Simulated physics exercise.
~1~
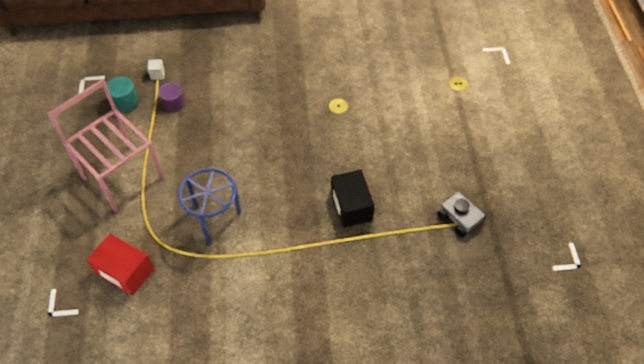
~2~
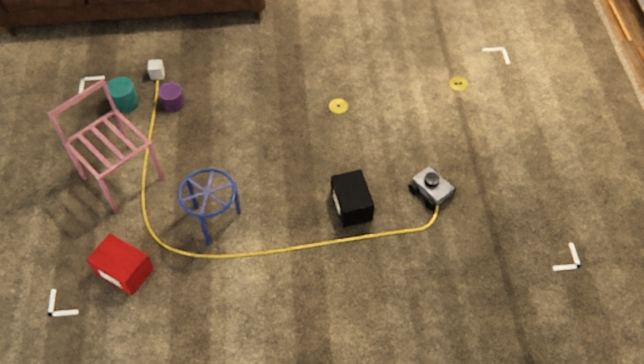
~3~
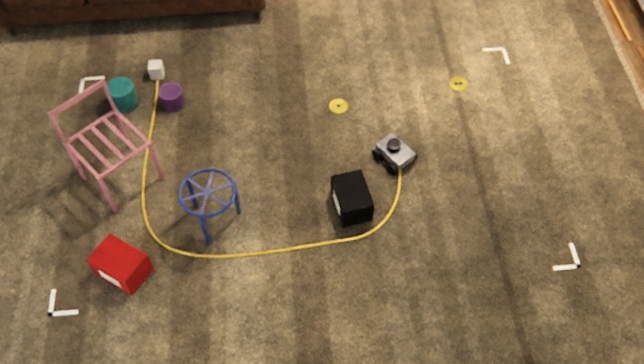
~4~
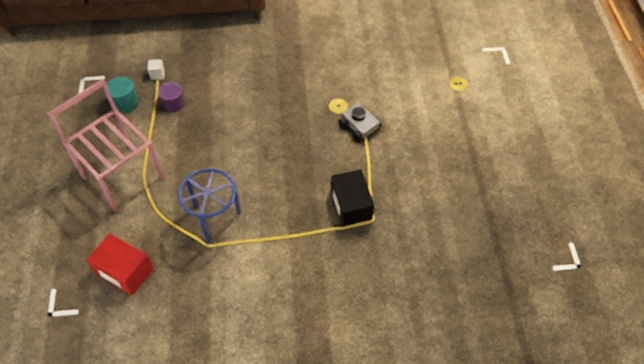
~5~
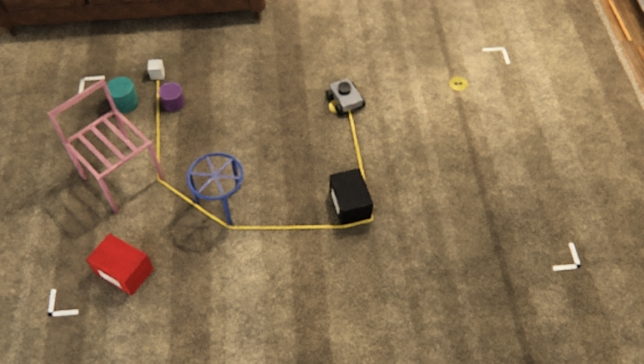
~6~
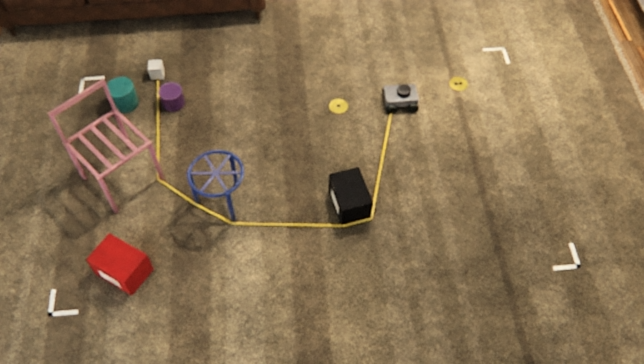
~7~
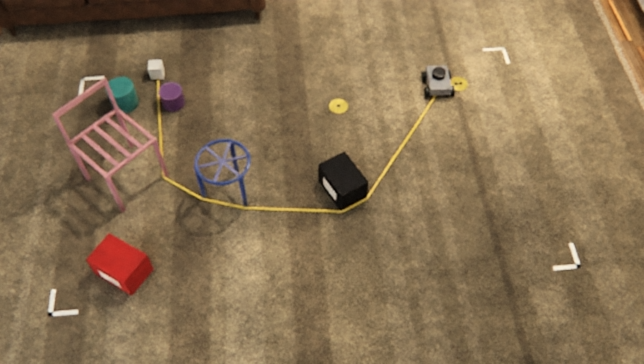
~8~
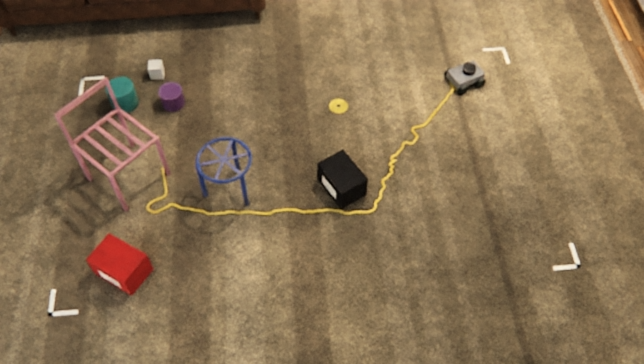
Living-room floor, small cart towing a yellow lead around a black box, shifting the blue stool and box, finally yanking the plug out.
